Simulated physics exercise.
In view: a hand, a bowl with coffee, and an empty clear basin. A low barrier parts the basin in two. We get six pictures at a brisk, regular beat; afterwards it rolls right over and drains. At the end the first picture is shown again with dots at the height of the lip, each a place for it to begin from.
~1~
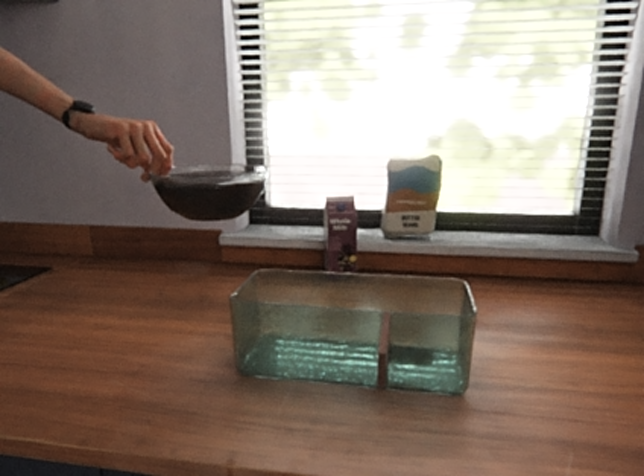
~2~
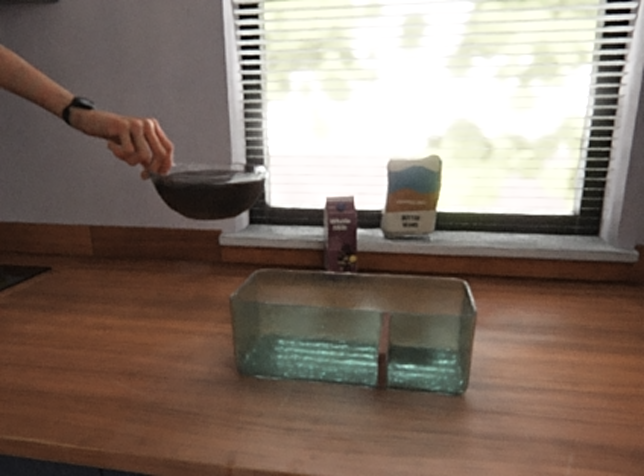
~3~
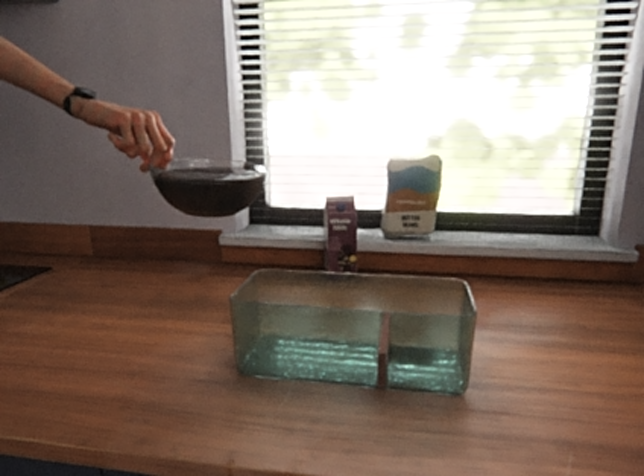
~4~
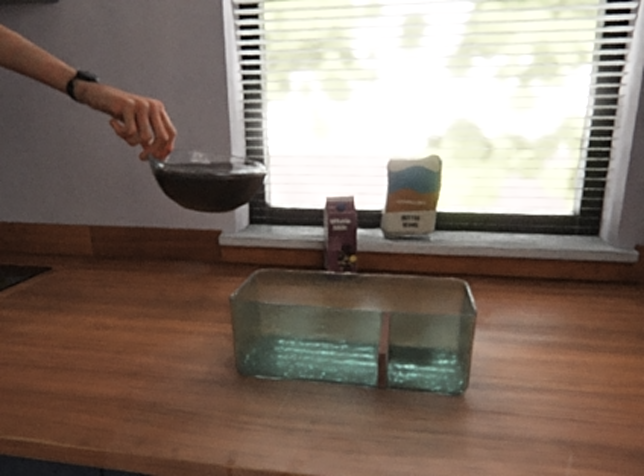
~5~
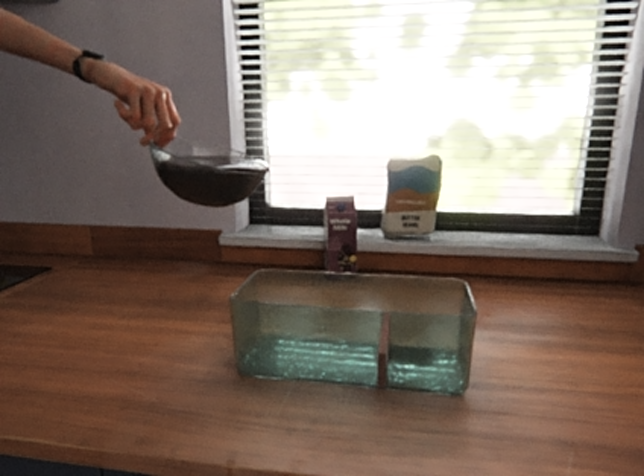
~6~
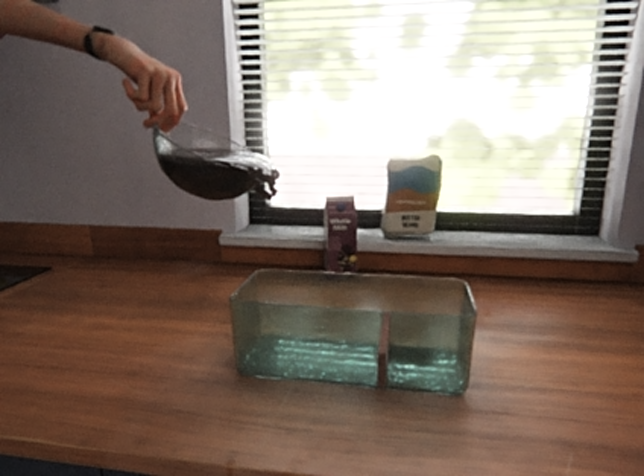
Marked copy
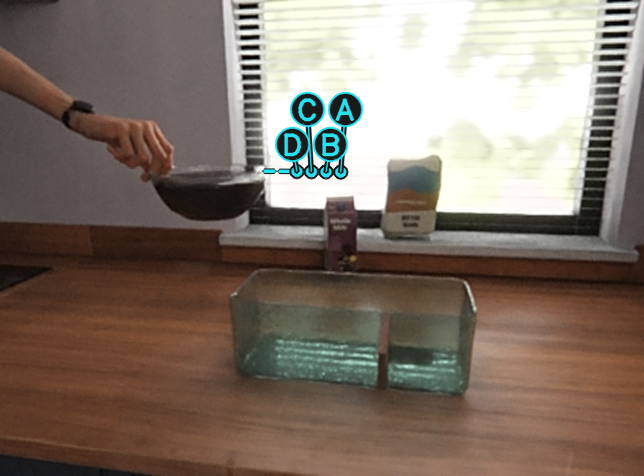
A hand with a dark wristband, reaching in from the left, holds a clear bowl of dark coffee by its rim above a wooden kitchen counter, seen from the front by a still camera. Below and to the right sits a greenish clear basin with a low divider, before a purple carton, a colourful packet and a bright window with blinds. The hand gradually raises the bowl's left side, tilting it rightward until coffee slips over the right lip.
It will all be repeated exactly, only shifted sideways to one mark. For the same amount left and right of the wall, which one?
Best: D.
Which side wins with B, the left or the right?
The right one.
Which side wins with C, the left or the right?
More ends on the right.
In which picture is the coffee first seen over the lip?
Picture 5.
On the marked copy, A at (340, 172); B at (326, 171); C at (311, 171); D at (296, 171).
With A, about 13 % ends left of the wall and 85 % right of it.
With B, about 14 % ends left of the wall and 85 % right of it.
With C, about 25 % ends left of the wall and 73 % right of it.
With D, about 49 % ends left of the wall and 49 % right of it.
